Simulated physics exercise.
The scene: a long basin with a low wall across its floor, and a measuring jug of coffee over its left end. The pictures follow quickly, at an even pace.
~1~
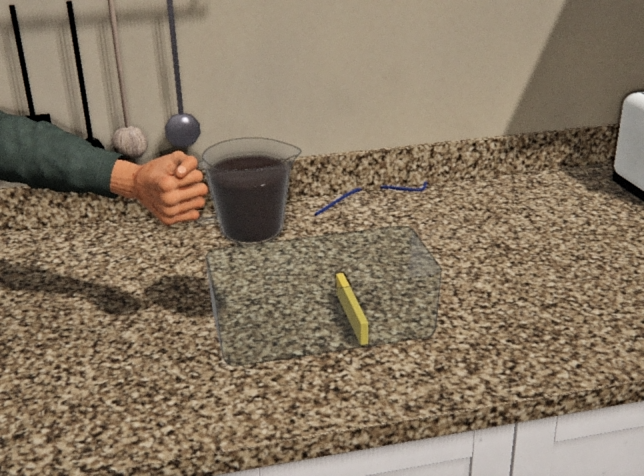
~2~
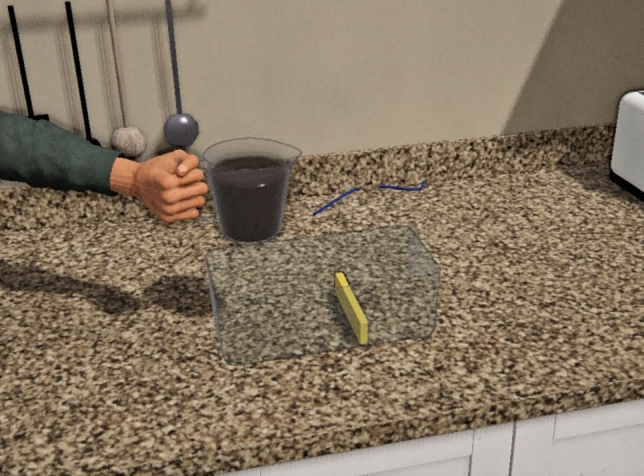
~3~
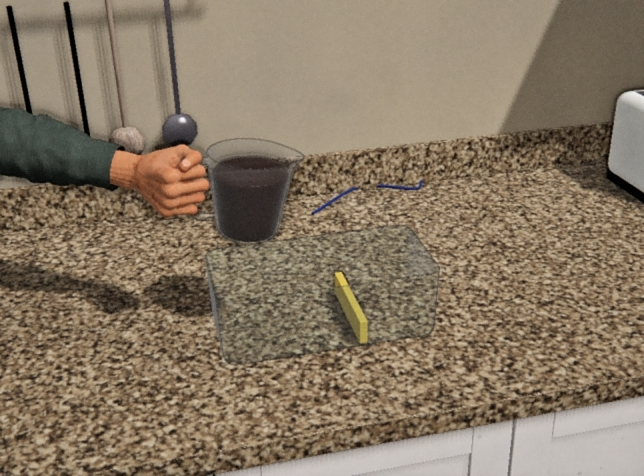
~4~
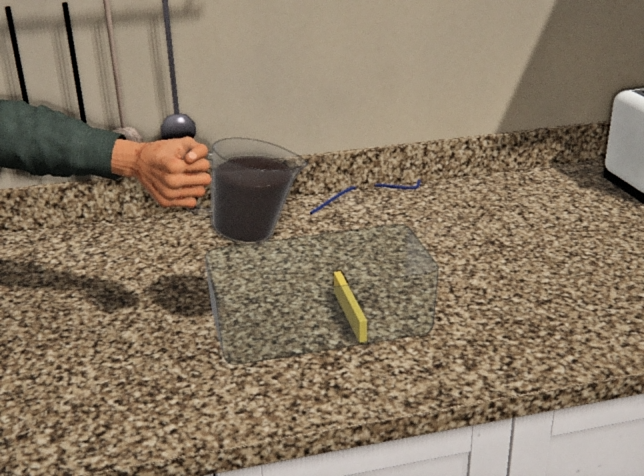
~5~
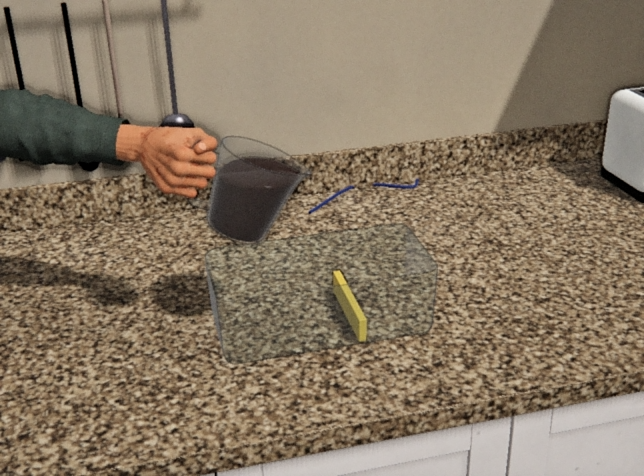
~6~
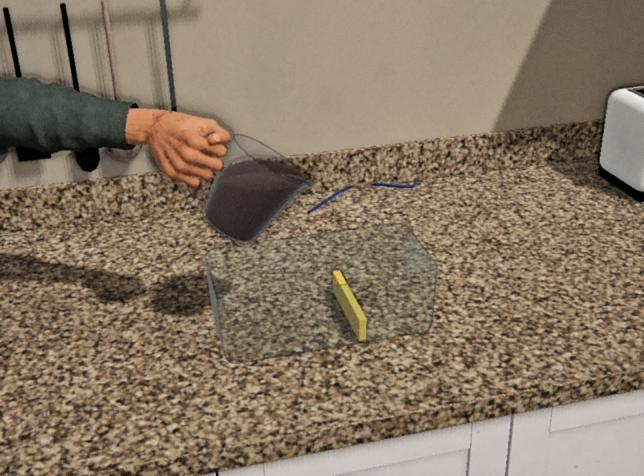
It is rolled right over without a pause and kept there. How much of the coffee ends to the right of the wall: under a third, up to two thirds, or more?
In the end less than a third is right of the wall.
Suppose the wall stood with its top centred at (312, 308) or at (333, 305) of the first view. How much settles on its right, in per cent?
Near 85 % and 45 %.
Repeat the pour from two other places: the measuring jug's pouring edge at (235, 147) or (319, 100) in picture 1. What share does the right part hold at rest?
Roughly 10 per cent, and 60 per cent.
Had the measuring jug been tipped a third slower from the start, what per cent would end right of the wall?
Close to 25 per cent.
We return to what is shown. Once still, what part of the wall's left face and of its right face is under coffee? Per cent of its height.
Some 40 per cent left and 20 right.
A moment on, the tilt is 102° and 45 per cent is still to pour, 20 is left of the wall and 10 right of it.
Next, the tilt is 111° and 5 per cent is still to pour, 74 is left of the wall and 13 right of it.
Then the tilt is 111° and 0 per cent is still to pour, 76 is left of the wall and 17 right of it.
Later the tilt is 111° and 0 per cent is still to pour, 77 is left of the wall and 18 right of it.
Finally, 76 per cent lies left of the wall, 18 right of it and 5 outside.
